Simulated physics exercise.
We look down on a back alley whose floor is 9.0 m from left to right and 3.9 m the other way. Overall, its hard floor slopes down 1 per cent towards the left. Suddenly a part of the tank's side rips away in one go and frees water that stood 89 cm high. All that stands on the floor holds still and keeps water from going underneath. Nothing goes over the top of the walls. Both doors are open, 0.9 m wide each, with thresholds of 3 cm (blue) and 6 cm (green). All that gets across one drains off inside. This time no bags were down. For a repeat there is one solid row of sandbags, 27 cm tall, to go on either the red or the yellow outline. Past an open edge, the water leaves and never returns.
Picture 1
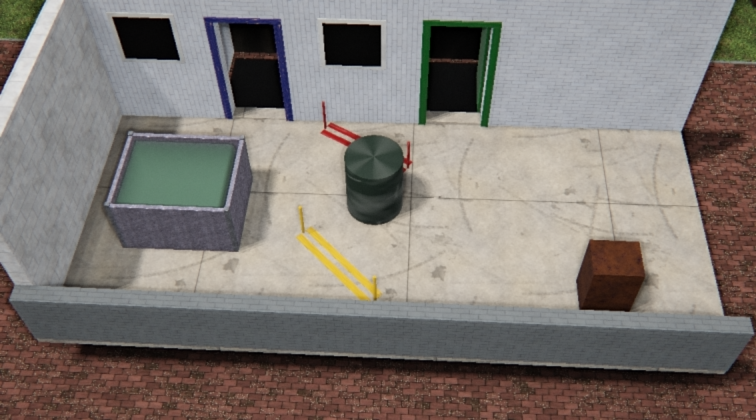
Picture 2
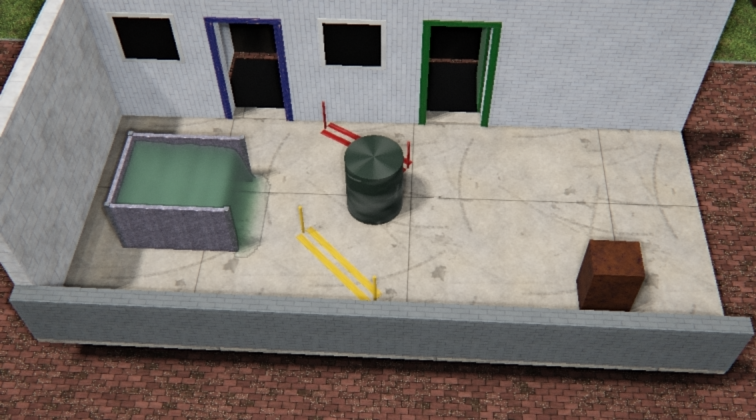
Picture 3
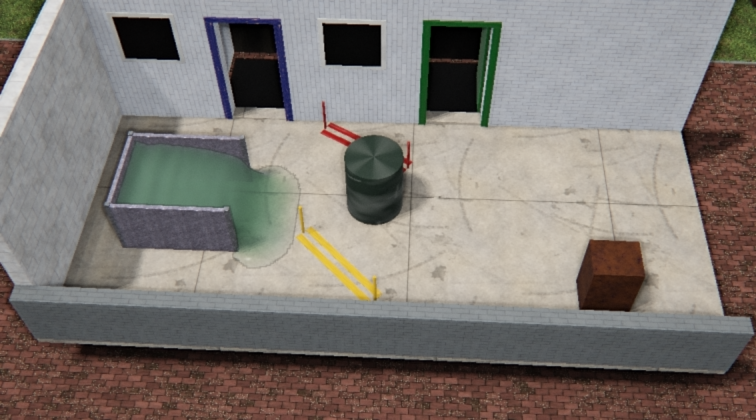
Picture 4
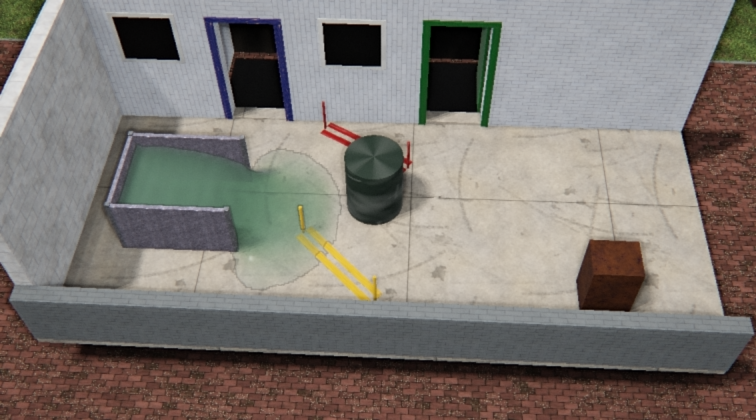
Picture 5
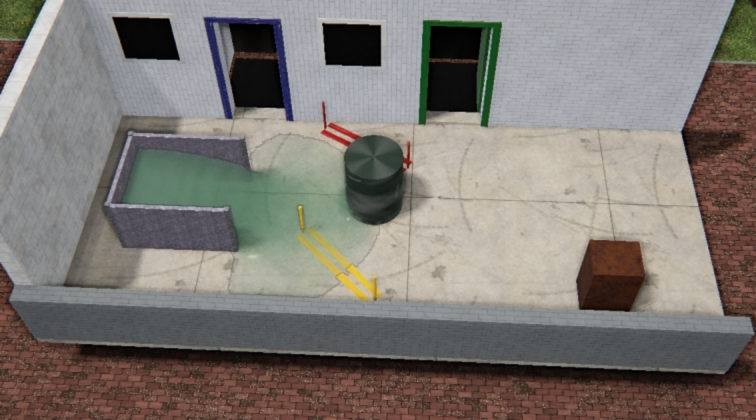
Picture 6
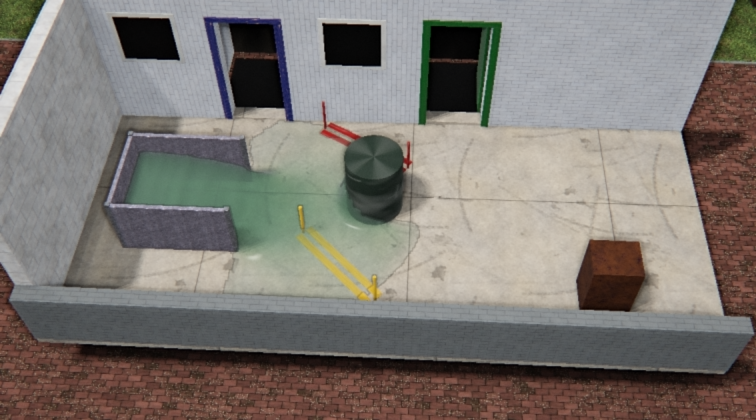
At the start, green water sits still in a walled tank at the left of an alley. The tank's right side gives way and water pours out across the floor, spreading rightward over the yellow outline and reaching around the dark green barrel, while the level in the tank drops.
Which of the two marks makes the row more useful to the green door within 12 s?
The red mark does.
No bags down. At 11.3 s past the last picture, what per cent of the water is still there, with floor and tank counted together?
Close to 60 percent.
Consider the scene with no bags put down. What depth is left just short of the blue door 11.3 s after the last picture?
It comes to some 3.5 cm deep at that spot.
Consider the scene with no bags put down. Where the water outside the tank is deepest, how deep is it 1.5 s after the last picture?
34 cm.
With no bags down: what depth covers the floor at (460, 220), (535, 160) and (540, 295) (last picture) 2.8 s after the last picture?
About 1, 4, 11 cm.
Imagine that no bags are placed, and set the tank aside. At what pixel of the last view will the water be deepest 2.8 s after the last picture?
Roughly at pixel (562, 313).
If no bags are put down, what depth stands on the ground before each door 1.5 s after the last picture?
Blue 1 cm, green 11 cm.
Then, 0.7 s after the last picture water covers 40 % of the floor and is deepest (42 cm) near (339, 203) in the run without bags; in at the green door, 1 L with no bags, 0 L with the row on red, 2 L on yellow.
Then, 1.5 s after the last picture water covers 55 % of the floor and is deepest (34 cm) near (575, 314) in the run without bags; in at the green door, 13 L with no bags, 0 L with the row on red, 20 L on yellow.
Then, 2.8 s after the last picture water covers 75 % of the floor and is deepest (20 cm) near (562, 313) in the run without bags; in at the green door, 23 L with no bags, 0 L with the row on red, 30 L on yellow.
Then, 6.3 s after the last picture water covers 95 % of the floor and is deepest (8 cm) near (444, 331) in the run without bags; in at the green door, 24 L with no bags, 0 L with the row on red, 31 L on yellow.
Then, 11.3 s after the last picture water covers 95 % of the floor and is deepest (9 cm) near (54, 316) in the run without bags; in at the green door, 24 L with no bags, 1 L with the row on red, 31 L on yellow.
